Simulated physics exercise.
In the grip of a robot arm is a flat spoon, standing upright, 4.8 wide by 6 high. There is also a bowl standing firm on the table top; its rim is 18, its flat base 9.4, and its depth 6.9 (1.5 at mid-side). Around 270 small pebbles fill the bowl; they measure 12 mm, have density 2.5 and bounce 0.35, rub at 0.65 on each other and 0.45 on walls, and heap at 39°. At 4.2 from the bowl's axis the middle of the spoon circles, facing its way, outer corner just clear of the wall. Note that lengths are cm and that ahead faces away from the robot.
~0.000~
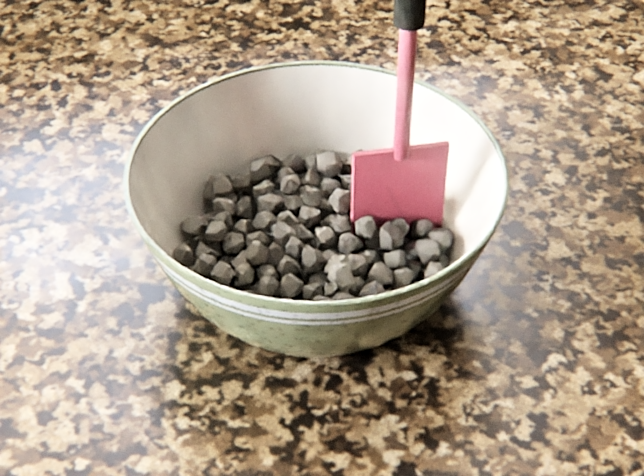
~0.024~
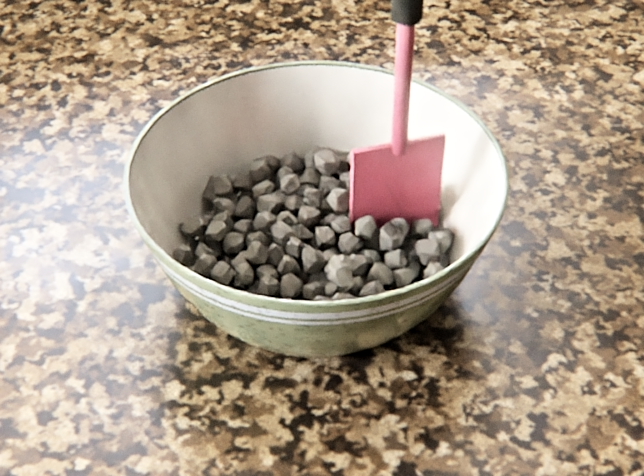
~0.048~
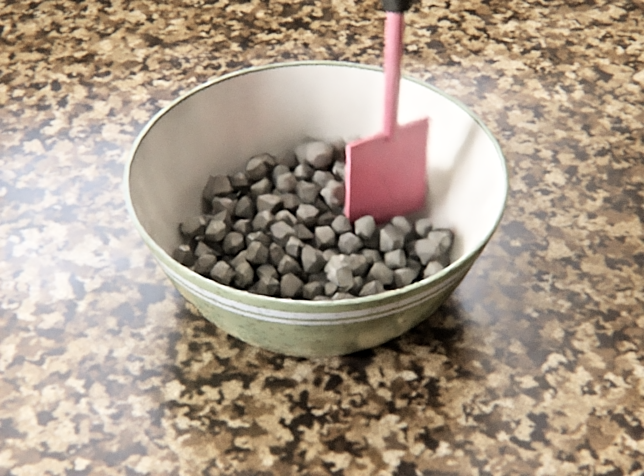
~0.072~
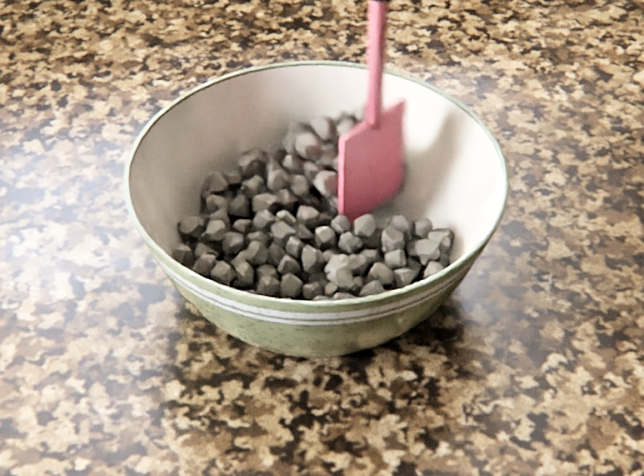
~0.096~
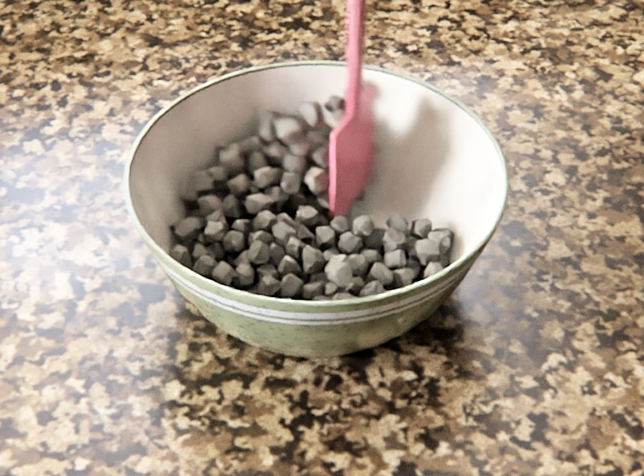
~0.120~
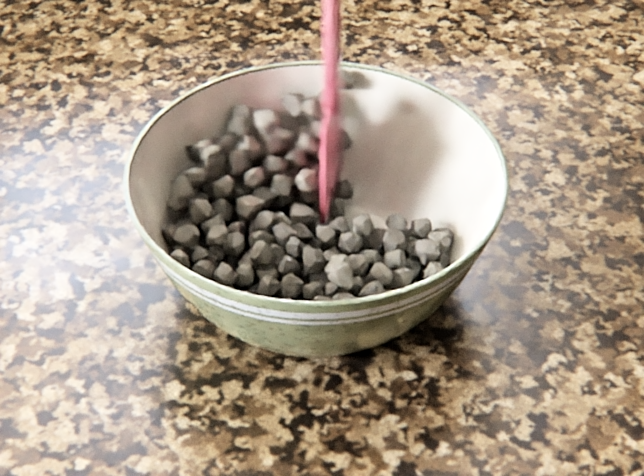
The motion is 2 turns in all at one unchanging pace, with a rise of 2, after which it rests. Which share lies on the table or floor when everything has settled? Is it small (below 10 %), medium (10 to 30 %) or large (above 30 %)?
It is medium.
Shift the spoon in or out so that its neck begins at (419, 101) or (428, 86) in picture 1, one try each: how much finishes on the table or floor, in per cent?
About 15 and 0 per cent.
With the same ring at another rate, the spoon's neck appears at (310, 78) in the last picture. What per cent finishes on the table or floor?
About 25 %.
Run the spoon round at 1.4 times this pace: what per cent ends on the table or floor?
About 35 per cent.
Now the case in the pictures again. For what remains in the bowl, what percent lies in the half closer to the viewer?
About 50 per cent.
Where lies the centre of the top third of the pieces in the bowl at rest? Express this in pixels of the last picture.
The centre is near pixel (362, 219).
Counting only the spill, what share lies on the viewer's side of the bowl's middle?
My reading is roughly 60 per cent.
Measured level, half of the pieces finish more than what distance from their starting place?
Something like 9 centimetres, give or take.
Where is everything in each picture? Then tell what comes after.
The first picture shows the spoon neck at (403, 123), 0° round; upper third of the load around (311, 234), from x 185 to 445, top at y 160; 268 in the bowl.
The second picture shows the spoon neck at (401, 118), 5° round; upper third of the load around (313, 233), from x 185 to 445, top at y 155.
The third picture shows the spoon neck at (391, 105), 19° round; upper third of the load around (311, 227), from x 185 to 445, top at y 145.
The fourth picture shows the spoon neck at (375, 93), 36° round; upper third of the load around (309, 221), from x 185 to 445, top at y 115.
The fifth picture shows the spoon neck at (355, 84), 52° round; upper third of the load around (290, 192), from x 180 to 445, top at y 95.
The sixth picture shows the spoon neck at (332, 79), 68° round; upper third of the load around (263, 186), from x 175 to 445, top at y 85; 268 in the bowl.
After 0.49 s, 324° round, highest piece 8 above the table; 249 in the bowl, 13 on the table or floor, 6 in flight or on the tool.
After 0.87 s, 219° round, highest piece 9 above the table; 222 in the bowl, 43 on the table or floor, 3 in flight or on the tool.
After 1.25 s, 0° round, highest piece 5 above the table; 219 in the bowl, 49 on the table or floor.
After 1.95 s, 0° round, highest piece 5 above the table; 219 in the bowl, 49 on the table or floor.
In the end, 219 in the bowl, 49 on the table or floor. That is 18 % on the table or floor.
